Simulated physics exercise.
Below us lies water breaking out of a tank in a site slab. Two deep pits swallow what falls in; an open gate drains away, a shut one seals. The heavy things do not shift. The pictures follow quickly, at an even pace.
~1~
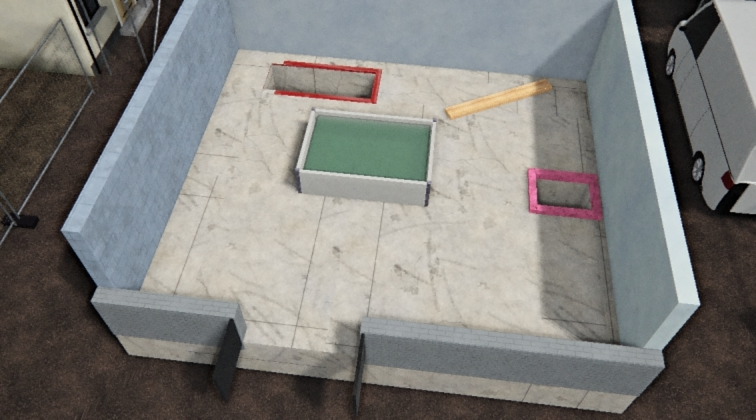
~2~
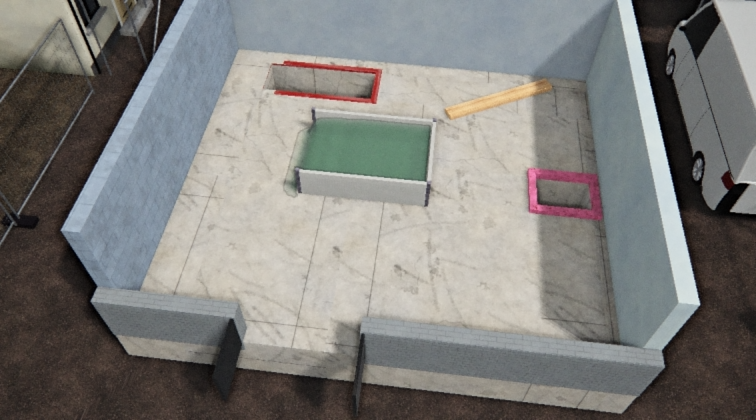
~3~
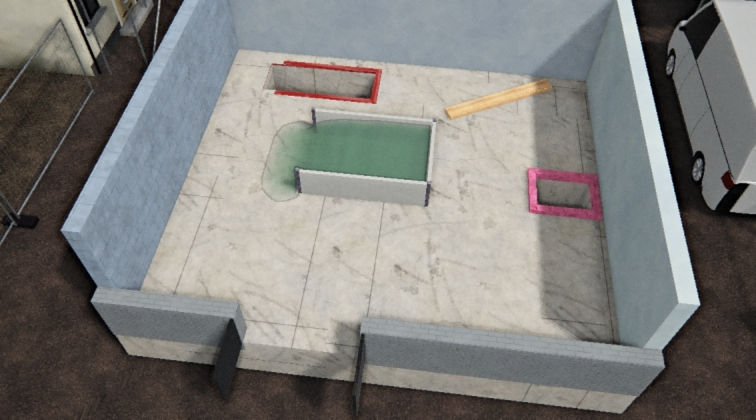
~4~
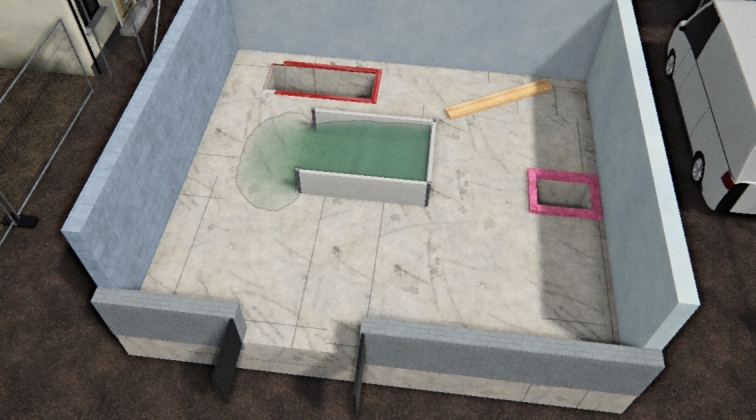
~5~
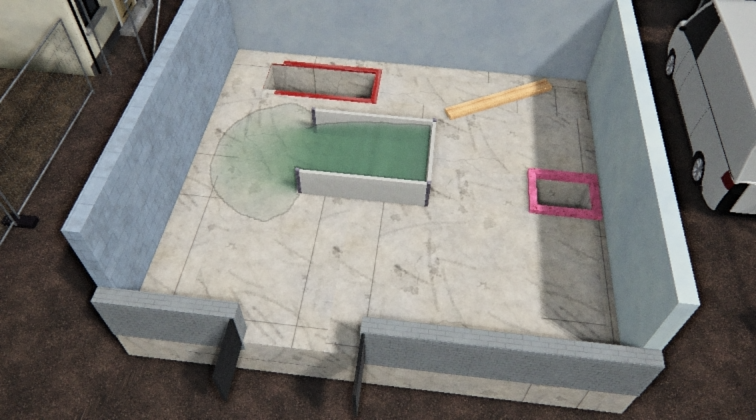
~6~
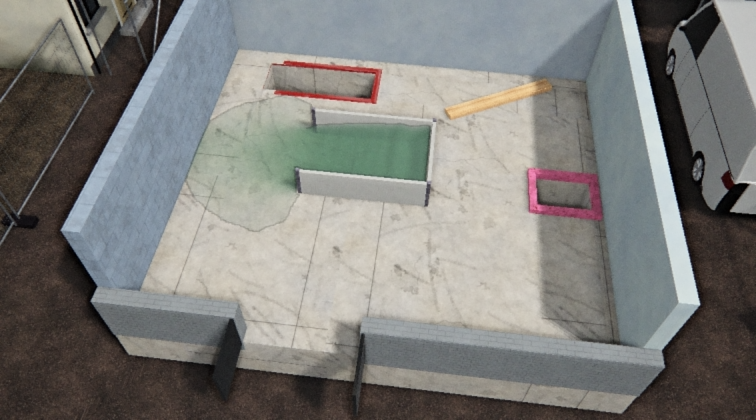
A tank of green water loses its left side and water spreads leftward across the slab.
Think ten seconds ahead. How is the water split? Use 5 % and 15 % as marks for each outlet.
The gate takes from 5 to 15 %; the red pit takes over 15 %; the pink pit takes under 5 %.
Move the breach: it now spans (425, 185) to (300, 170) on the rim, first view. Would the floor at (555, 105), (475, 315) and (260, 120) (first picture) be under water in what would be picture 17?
As listed: No water, wet, clear.
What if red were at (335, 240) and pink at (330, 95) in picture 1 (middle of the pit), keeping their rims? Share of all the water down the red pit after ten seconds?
Parts in a hundred: Red 12.
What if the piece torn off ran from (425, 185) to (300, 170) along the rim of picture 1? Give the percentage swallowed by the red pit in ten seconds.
Parts in a hundred: Red 2.
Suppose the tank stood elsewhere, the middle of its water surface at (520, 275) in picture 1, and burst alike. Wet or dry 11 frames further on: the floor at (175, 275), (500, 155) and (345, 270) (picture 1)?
In turn: Wet, clear, flooded.
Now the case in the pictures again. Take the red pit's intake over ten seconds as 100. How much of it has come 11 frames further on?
Close to 0 %.
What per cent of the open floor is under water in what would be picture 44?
Close to 50 %.
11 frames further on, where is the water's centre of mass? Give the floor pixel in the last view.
At about (279, 159).
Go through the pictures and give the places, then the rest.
The first frame shows the water tank at (368, 148) is whole and still.
In the second frame, the front is at (292, 192), out from the gap at (309, 154).
In the third frame, the front is at (276, 196), out from the gap at (309, 156).
In the fourth frame, the front is at (244, 187), out from the gap at (309, 156).
In the fifth frame, water pours out at (309, 157) and has run to (215, 168).
In the sixth frame, the front is at (189, 173), out from the gap at (309, 157).
A moment on, water covers 15 % of the floor; the gate 0 %, the red pit 0 %, the pink pit 0 %.
Next, water covers 20 % of the floor; the gate 0 %, the red pit 1 %, the pink pit 0 %.
Then, water covers 30 % of the floor; the gate 0 %, the red pit 9 %, the pink pit 0 %.
Later, water covers 50 % of the floor; the gate 3 %, the red pit 26 %, the pink pit 0 %.
In the end, water covers 65 % of the floor; the gate 7 %, the red pit 37 %, the pink pit 0 %.
